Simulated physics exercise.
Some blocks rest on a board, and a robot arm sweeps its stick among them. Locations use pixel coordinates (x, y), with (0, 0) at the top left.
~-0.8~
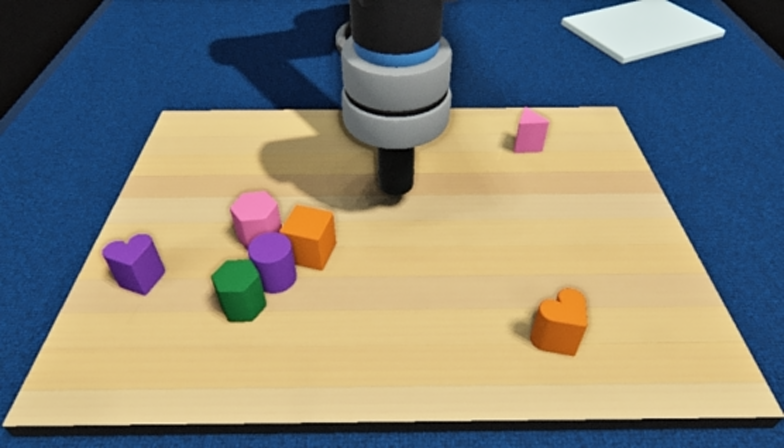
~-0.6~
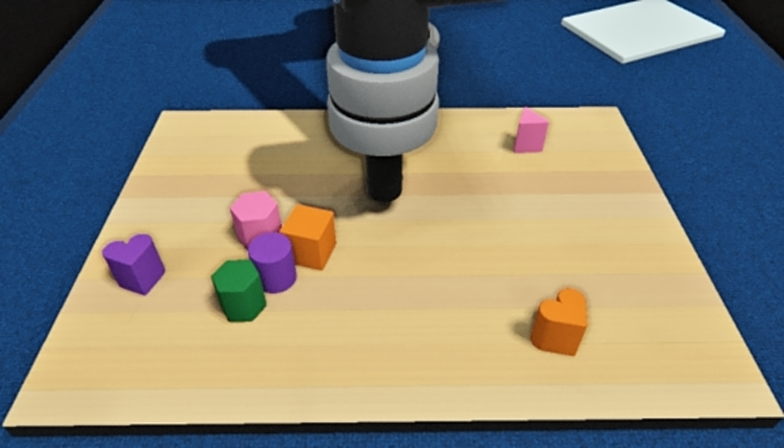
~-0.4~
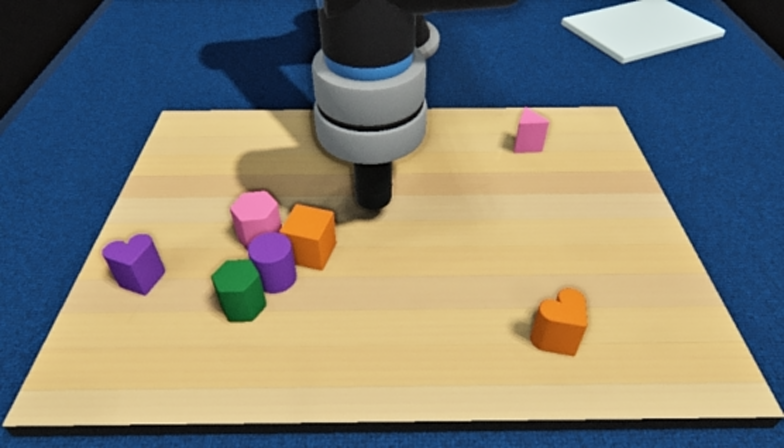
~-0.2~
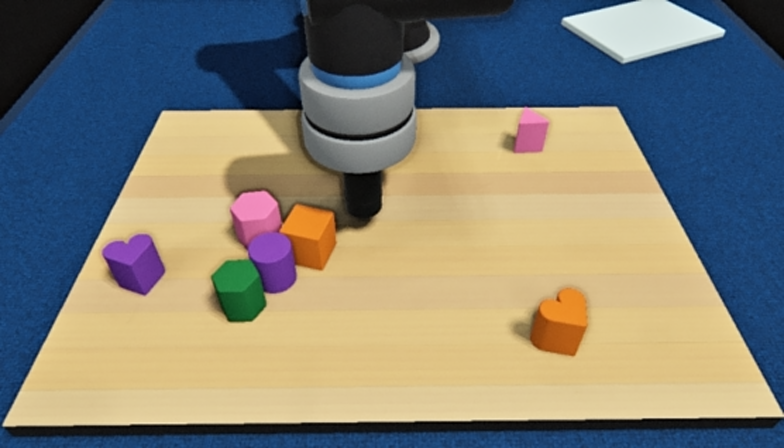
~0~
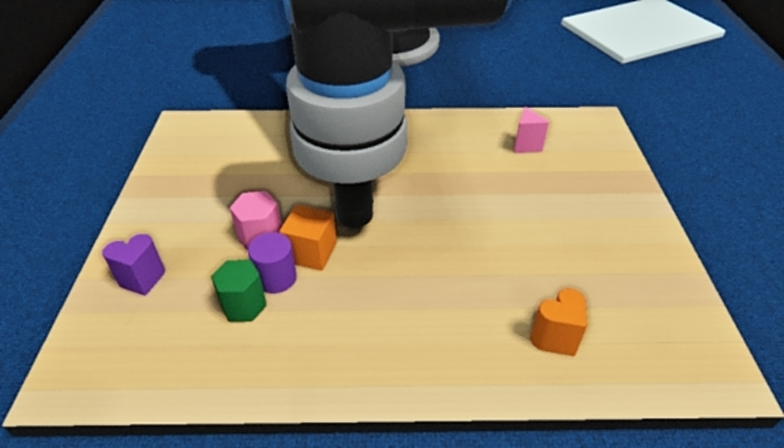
On a wooden board, a robot arm's black stick moving slowly down and left toward an orange block, the blocks staying still.
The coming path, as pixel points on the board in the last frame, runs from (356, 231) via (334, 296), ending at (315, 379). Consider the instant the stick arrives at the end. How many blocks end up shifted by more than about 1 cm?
By the end, two blocks will have moved.
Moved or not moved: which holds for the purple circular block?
It does get moved.
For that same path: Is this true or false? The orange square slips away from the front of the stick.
My answer: True.
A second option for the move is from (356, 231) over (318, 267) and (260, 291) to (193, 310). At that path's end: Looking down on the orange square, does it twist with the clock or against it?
Clockwise, from overhead.
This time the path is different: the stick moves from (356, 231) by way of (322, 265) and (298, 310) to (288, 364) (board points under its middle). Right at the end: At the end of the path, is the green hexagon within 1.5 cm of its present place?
Answer: No.
What follows on the original path. One third of the way, stick (339, 258); green hexagon (229, 279); purple circular block (250, 246); orange square (298, 231), turned 80° clockwise.
Two thirds of the way, stick (325, 307); green hexagon (229, 279); purple circular block (250, 246); orange square (299, 232), turned 85° clockwise.
At the end, stick (312, 365); green hexagon (229, 279); pink hexagon not moved; purple circular block (250, 246); orange square (299, 232), turned 85° clockwise.
